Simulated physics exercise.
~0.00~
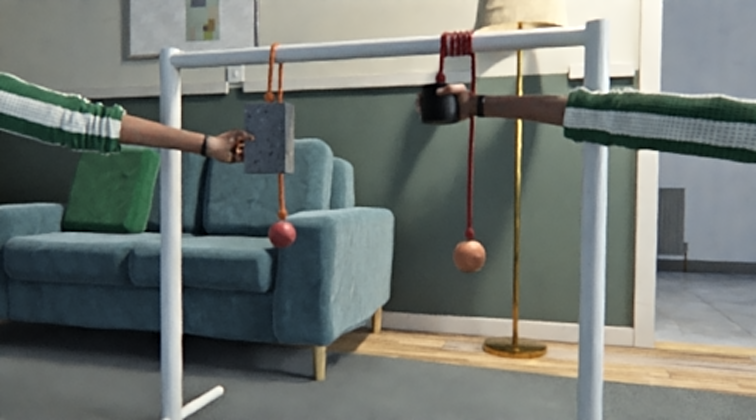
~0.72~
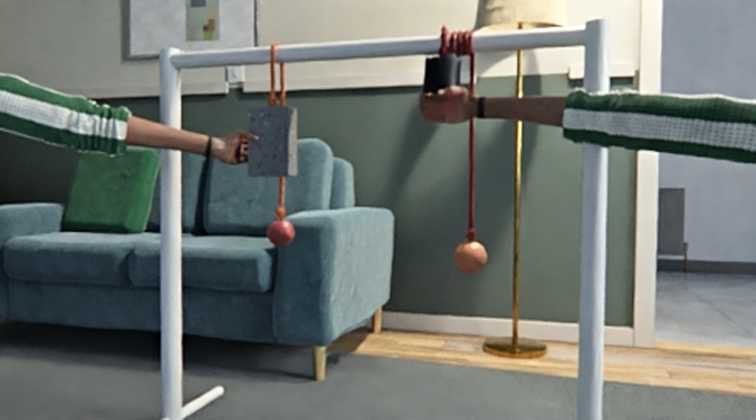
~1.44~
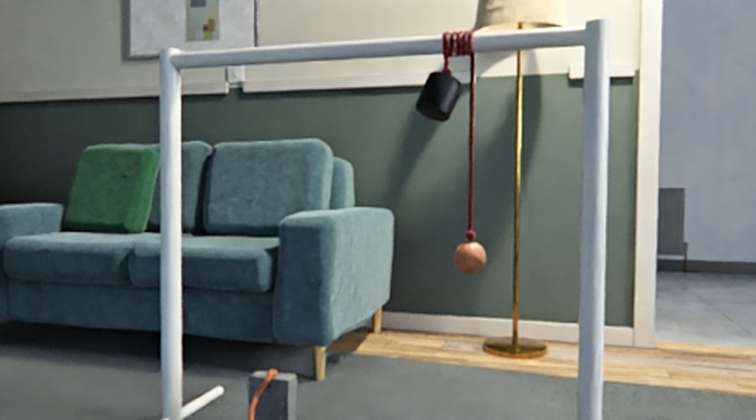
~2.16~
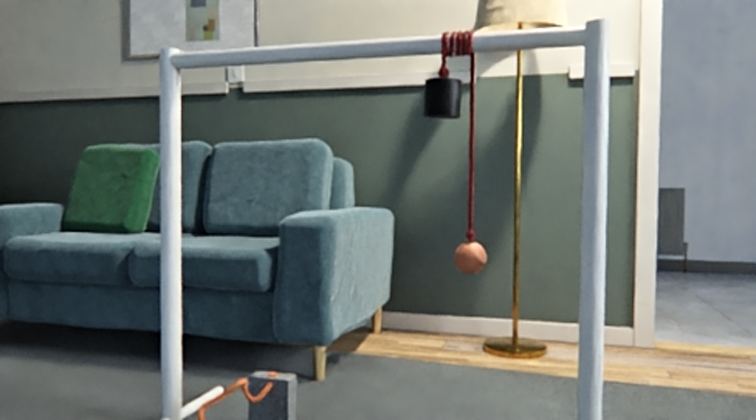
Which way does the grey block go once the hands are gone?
The grey block moves down, ending on the floor beneath the white rail.
Grey block dropping to the floor with its orange rope after two hands let go, while a black cylinder stays hanging.
